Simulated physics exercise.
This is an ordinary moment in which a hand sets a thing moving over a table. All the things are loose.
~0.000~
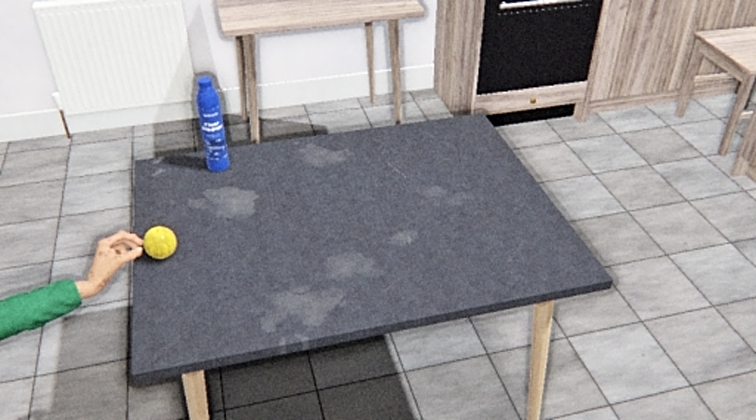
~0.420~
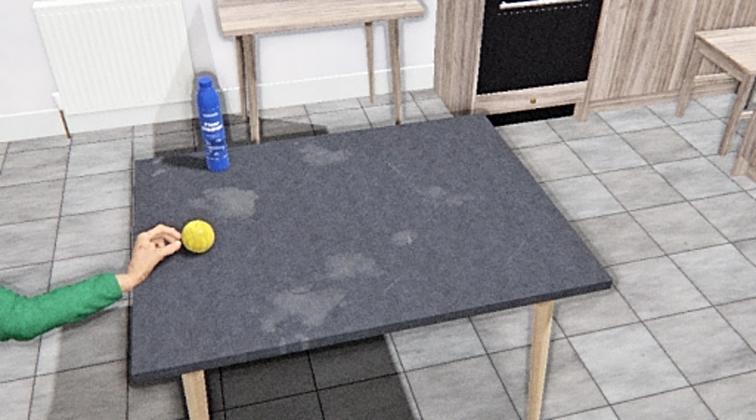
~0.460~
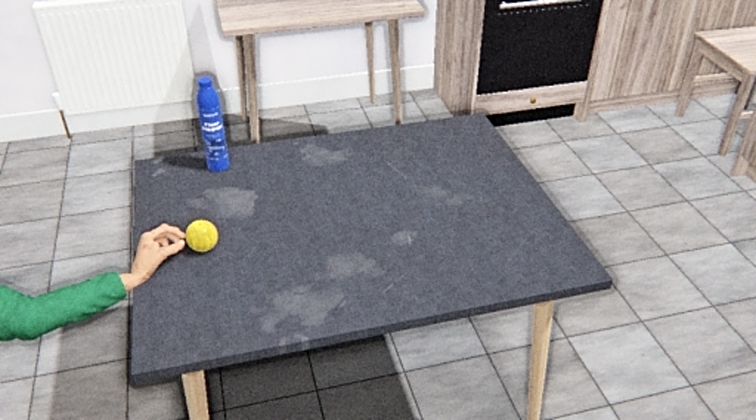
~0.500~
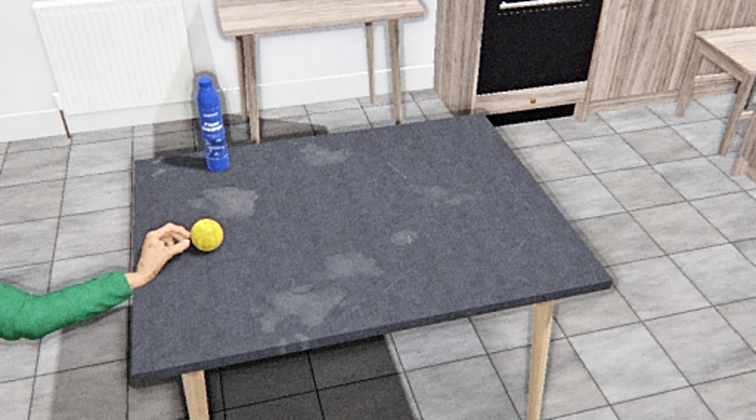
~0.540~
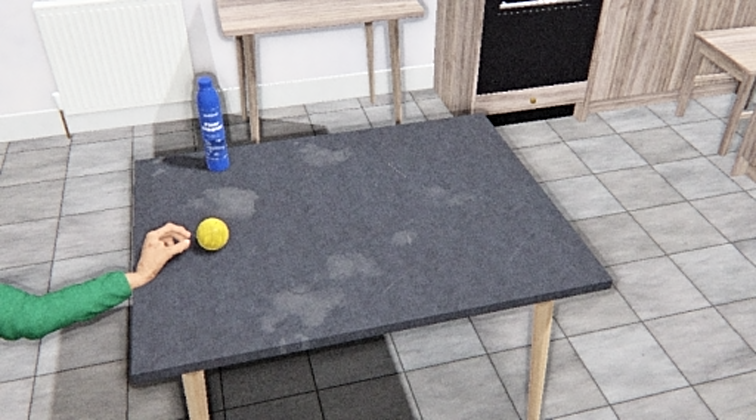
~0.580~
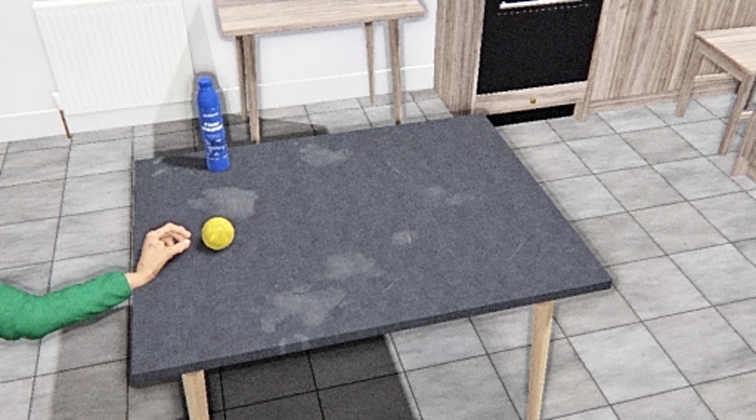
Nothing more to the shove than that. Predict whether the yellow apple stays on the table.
It stays.
By 0.68 s, yellow apple moved about its own width near (229, 232).
By 0.78 s, yellow apple moved about its own width near (239, 230).
By 0.88 s, yellow apple moved about its own width near (245, 229).
By 1.08 s, yellow apple moved about its own width near (252, 228).
When it is over (1.5 s), moved from the start, yellow apple. End places, in pixels of the last picture, yellow apple near (253, 228).
